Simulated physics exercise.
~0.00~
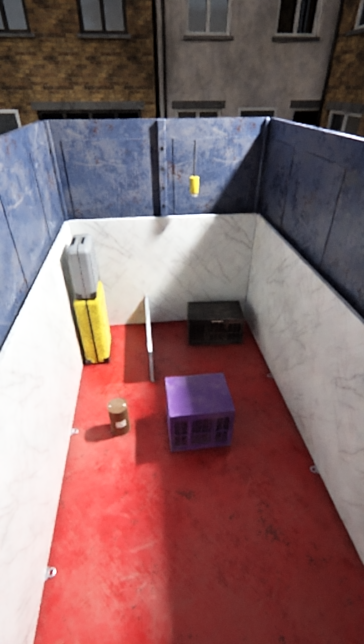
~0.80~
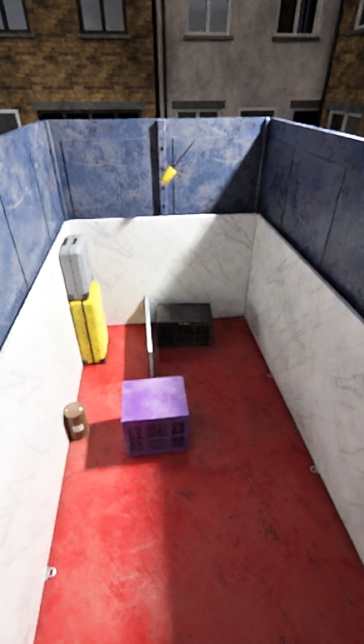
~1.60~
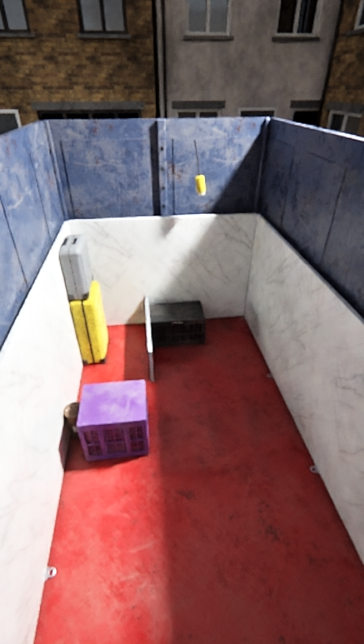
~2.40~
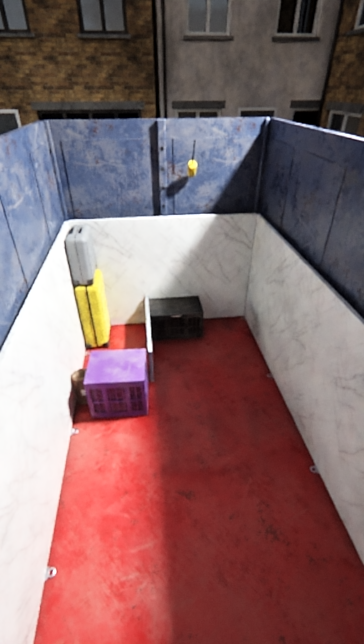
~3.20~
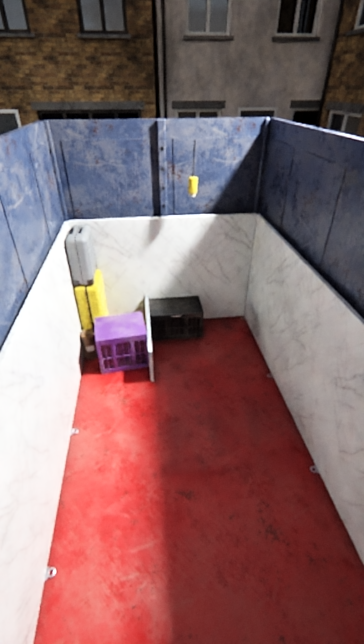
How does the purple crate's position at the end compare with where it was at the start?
It starts out near the middle of the red floor, in front of the low board. By the end it is further left and further forward, in the far left part of the bay, between the yellow case and the low board.
